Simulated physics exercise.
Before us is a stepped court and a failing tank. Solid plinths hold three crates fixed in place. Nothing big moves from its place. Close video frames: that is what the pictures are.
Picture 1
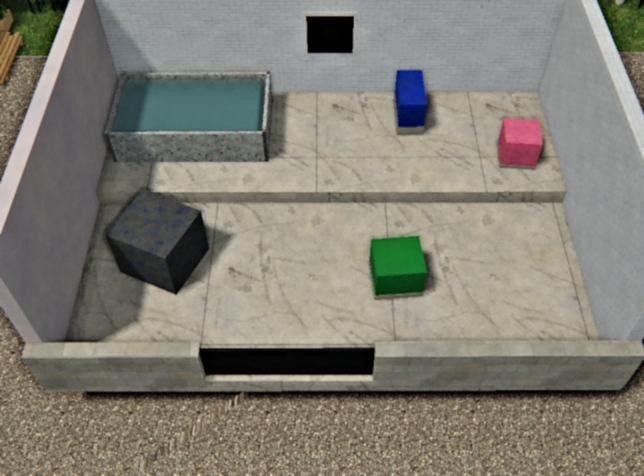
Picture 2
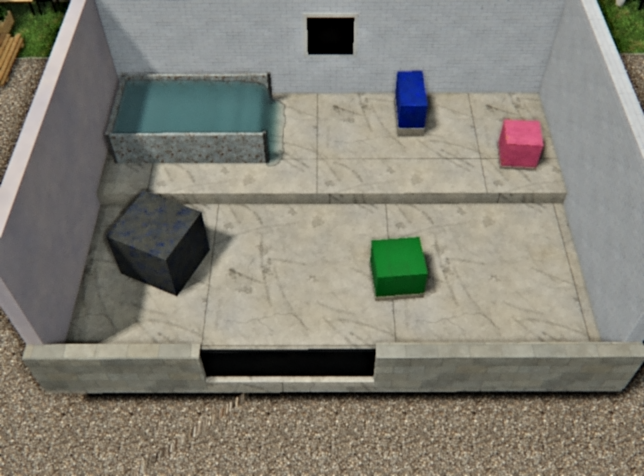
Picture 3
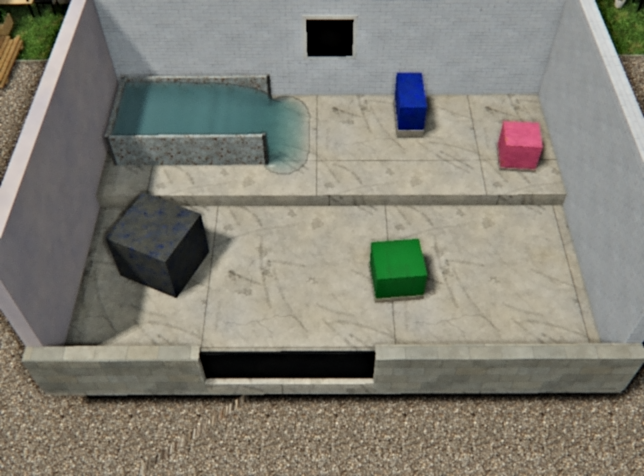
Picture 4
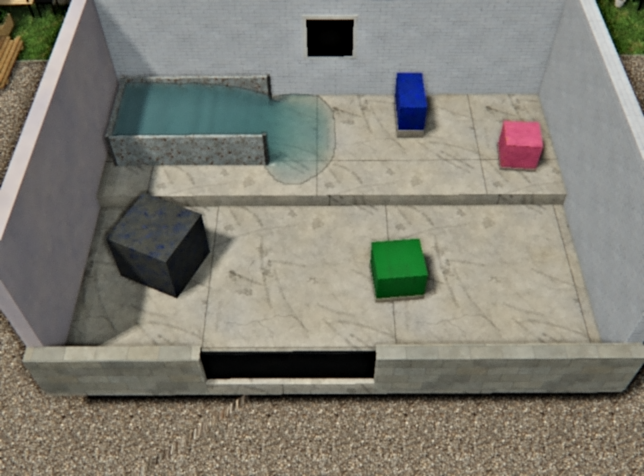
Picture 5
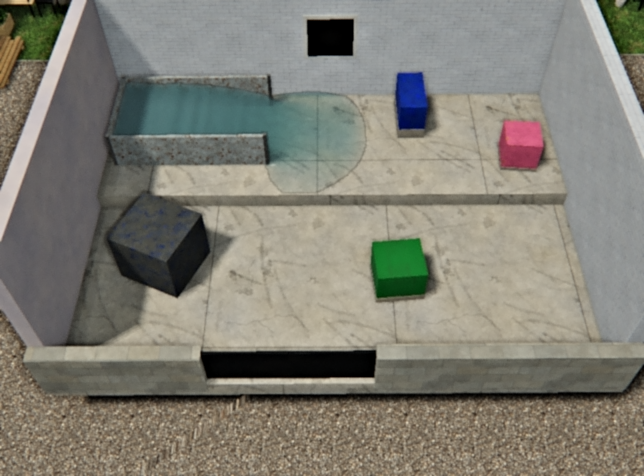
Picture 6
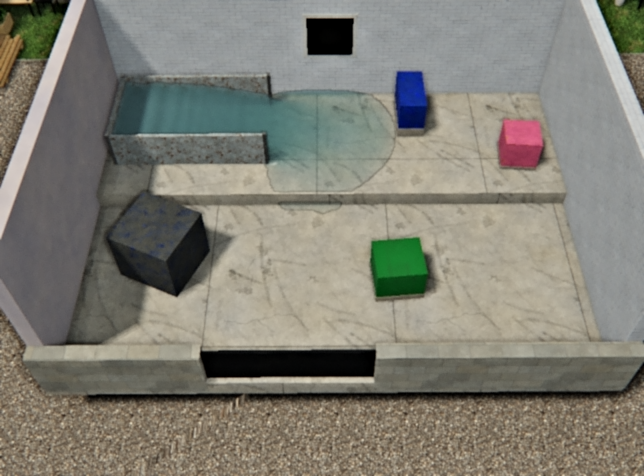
The footage shows water pouring from the right end of a stone tank in a walled, stepped court, spreading in a widening rounded sheet across the pale upper level toward a blue block, while the surrounding blocks stay still.
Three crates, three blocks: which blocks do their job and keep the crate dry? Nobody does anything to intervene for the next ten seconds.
The blue crate gets wet; the green crate gets wet; the pink crate gets wet.
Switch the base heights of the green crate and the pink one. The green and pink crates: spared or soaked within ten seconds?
Green: Flooded, pink: Flooded.
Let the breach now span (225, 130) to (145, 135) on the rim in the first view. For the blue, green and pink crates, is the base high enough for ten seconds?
I'd say the blue crate stays clear, while the green crate is overrun and the pink crate stays clear.
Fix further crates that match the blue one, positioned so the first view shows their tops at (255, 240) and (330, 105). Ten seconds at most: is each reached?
Crate by crate: Is not reached; gets flooded.
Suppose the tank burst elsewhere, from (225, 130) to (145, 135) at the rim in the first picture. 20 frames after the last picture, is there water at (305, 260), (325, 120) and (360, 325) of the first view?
Spot one: Reached by the flood. Spot two: Spared by the leak. Spot three: Reached by the flood.
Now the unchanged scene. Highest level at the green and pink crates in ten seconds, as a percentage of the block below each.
The first reaches around 180 in a hundred, the second around 270.
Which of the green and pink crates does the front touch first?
First to get wet: The pink crate.
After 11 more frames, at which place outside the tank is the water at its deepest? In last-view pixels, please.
Around (367, 105).
A moment on, water covers 25 % of the floor; the blue crate water round its plinth, the green crate not reached, the pink crate water round its plinth.
Next, water covers 40 % of the floor; the blue crate water round its plinth, the green crate water round its plinth, the pink crate water round its plinth.
Then, water covers 50 % of the floor; the blue crate water round its plinth, the green crate water round its plinth, the pink crate water round its plinth.
Later, water covers 70 % of the floor; the blue crate water round its plinth, the green crate water round its plinth, the pink crate water round its plinth.
In the end, water covers 90 % of the floor; the blue crate was topped, the green crate was topped, the pink crate was topped.
